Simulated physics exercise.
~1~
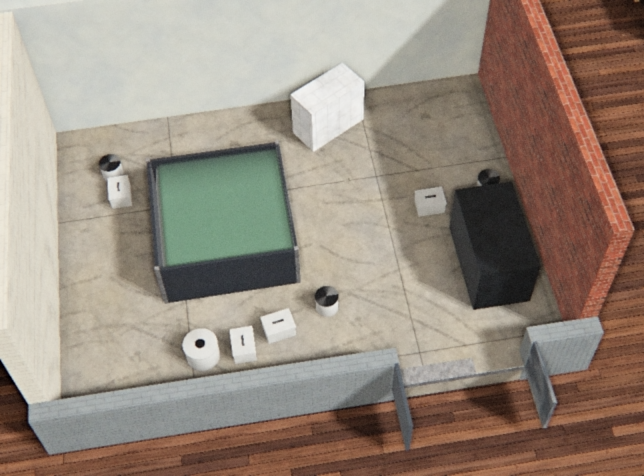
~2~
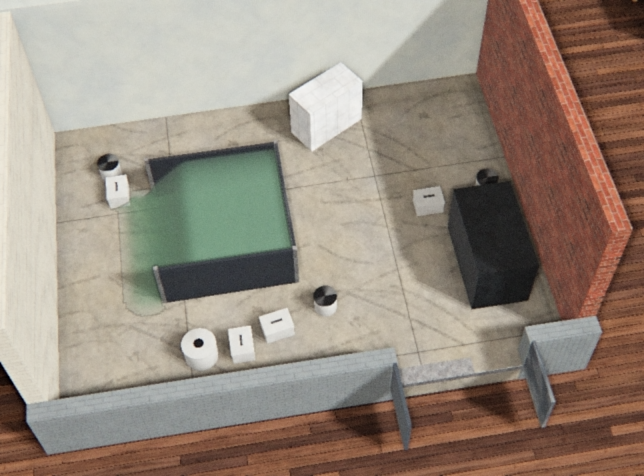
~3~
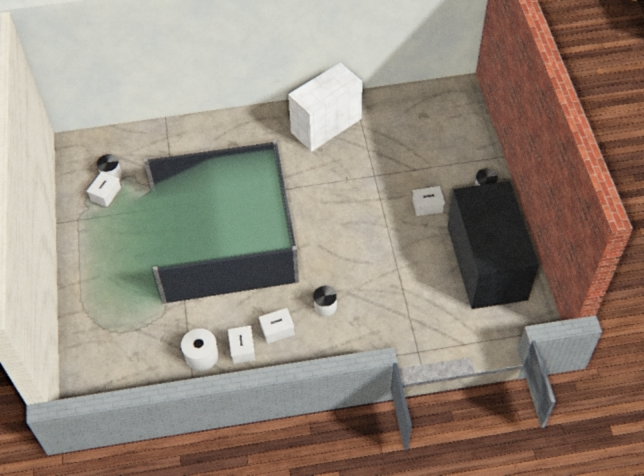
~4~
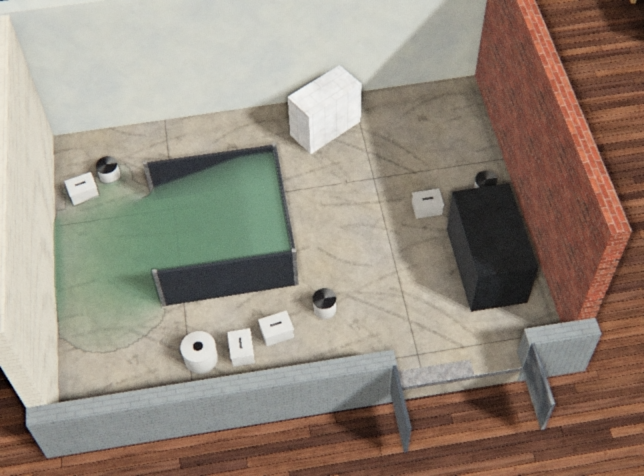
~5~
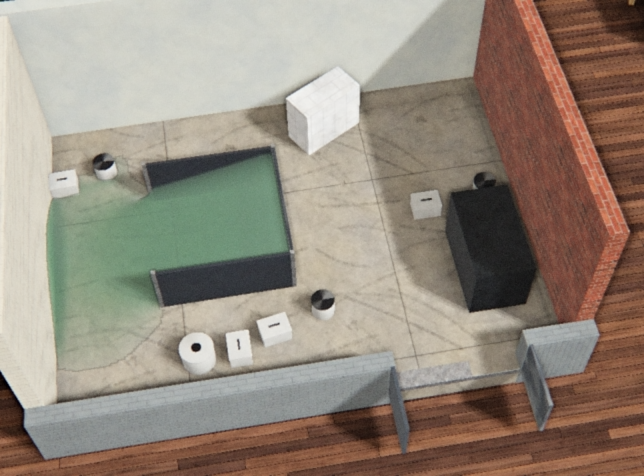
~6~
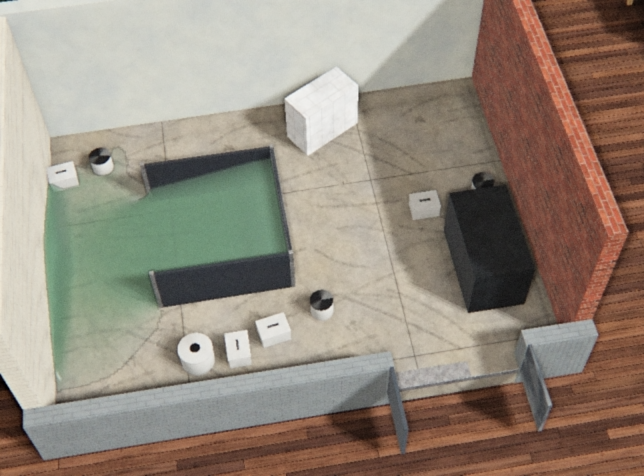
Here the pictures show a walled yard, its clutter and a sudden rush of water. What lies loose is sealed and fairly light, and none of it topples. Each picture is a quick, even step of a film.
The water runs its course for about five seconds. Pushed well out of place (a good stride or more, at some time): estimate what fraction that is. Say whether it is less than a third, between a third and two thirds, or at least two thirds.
Two thirds plus.
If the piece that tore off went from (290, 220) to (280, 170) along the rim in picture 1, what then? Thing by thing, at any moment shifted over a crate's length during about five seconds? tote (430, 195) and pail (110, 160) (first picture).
First beyond that mark, then under that mark.
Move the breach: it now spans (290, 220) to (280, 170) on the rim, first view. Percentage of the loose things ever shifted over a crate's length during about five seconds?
About 20 per cent.
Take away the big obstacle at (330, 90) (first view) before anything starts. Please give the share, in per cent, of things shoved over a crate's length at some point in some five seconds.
Share affected: Approx. 90 %.
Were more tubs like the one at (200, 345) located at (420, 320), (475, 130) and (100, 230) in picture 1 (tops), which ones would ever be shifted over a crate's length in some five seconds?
Per listing: Cleared out, largely stays, cleared out.
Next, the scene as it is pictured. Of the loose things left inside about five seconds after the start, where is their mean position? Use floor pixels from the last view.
Mean position: About (404, 201).
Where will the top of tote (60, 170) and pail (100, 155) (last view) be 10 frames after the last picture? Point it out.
First object around (189, 127); second object around (205, 141).
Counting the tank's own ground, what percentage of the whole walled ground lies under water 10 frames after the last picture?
Roughly 40 %.
A moment on, 2 of 8 are well off their spots; 0 afloat.
Next, 2 of 8 are well off their spots; 1 afloat.
Later, 6 of 8 are well off their spots; 5 afloat.
In the end, 7 of 8 are well off their spots, and 7 have been at some point; 6 afloat.
